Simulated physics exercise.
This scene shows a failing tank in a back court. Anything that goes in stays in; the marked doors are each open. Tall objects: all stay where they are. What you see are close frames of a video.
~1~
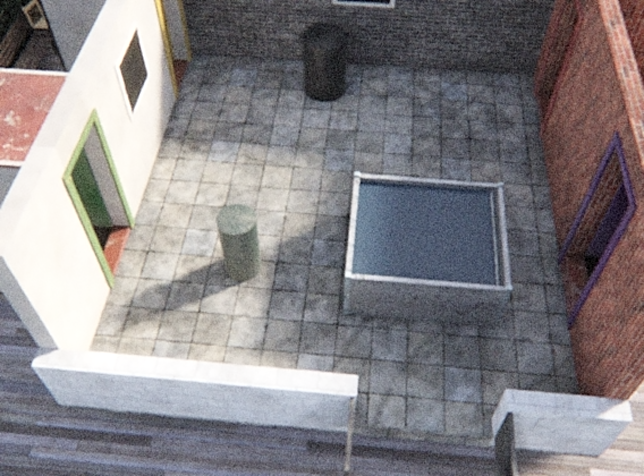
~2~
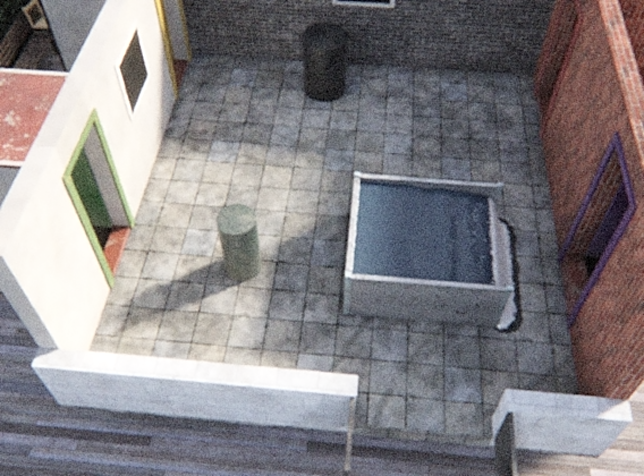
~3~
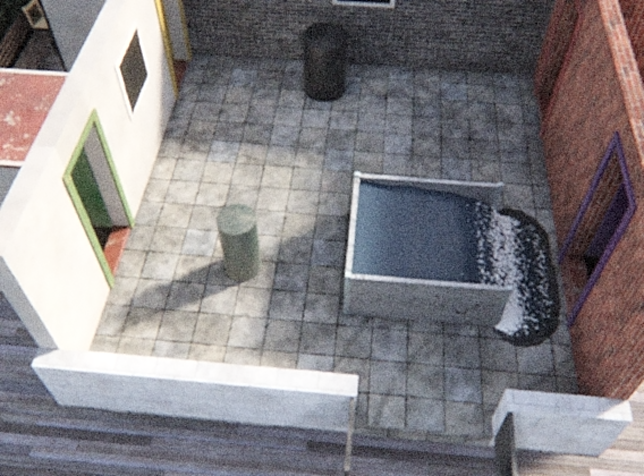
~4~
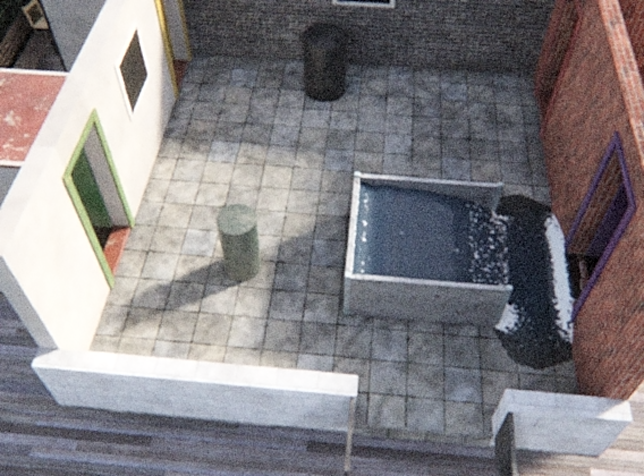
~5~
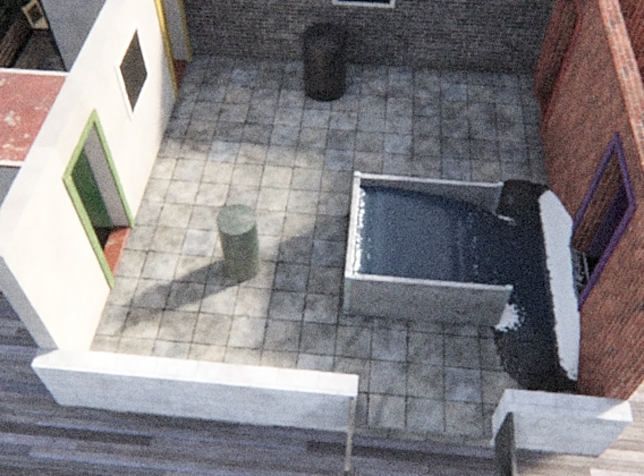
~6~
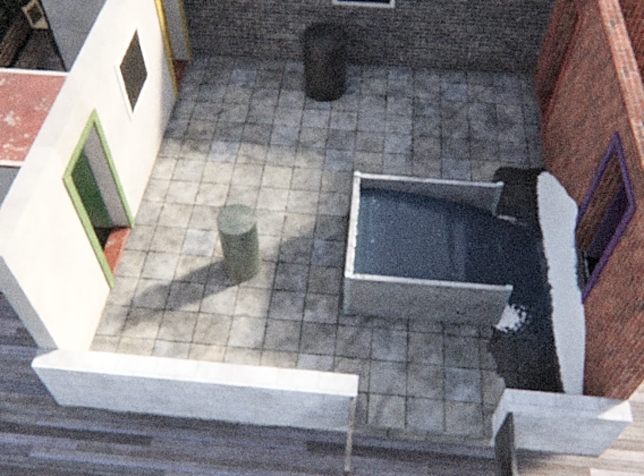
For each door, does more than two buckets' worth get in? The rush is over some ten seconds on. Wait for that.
Result: The green door is going to stay inside the allowance, the purple door is going to overshoot the allowance, the yellow door is going to overshoot the allowance, the red door is going to stay inside the allowance.
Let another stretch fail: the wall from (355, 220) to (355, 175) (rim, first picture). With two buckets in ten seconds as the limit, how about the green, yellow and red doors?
I'd say the green gets too much, the yellow gets too much as well, and the red keeps within bounds.
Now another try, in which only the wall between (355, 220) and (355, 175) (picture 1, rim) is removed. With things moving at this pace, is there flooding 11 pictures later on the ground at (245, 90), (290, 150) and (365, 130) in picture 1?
Following the listed order, the three come out reached by the spill, reached by the spill and not reached.
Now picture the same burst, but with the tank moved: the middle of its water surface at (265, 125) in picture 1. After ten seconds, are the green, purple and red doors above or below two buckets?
Result: Green door misses it, purple door misses it, red door tops the limit.
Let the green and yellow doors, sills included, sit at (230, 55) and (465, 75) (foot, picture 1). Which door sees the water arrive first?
That would be the one in purple.
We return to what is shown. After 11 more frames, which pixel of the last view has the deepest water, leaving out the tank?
Near (578, 410).
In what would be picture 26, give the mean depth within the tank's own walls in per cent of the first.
22 percent or so.
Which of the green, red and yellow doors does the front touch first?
Call: The red one.
A moment on, water covers 20 % of the floor; the green door not reached, the purple door far over two buckets in, the yellow door not reached, the red door wet at the sill, nothing in.
Next, water covers 35 % of the floor; the green door not reached, the purple door far over two buckets in, the yellow door not reached, the red door wet at the sill, nothing in.
Then, water covers 55 % of the floor; the green door not reached, the purple door far over two buckets in, the yellow door not reached, the red door wet at the sill, nothing in.
Later, water covers 90 % of the floor; the green door under two buckets in, the purple door far over two buckets in, the yellow door over two buckets in, the red door under two buckets in.
In the end, water covers 95 % of the floor; the green door under two buckets in, the purple door far over two buckets in, the yellow door over two buckets in, the red door under two buckets in.
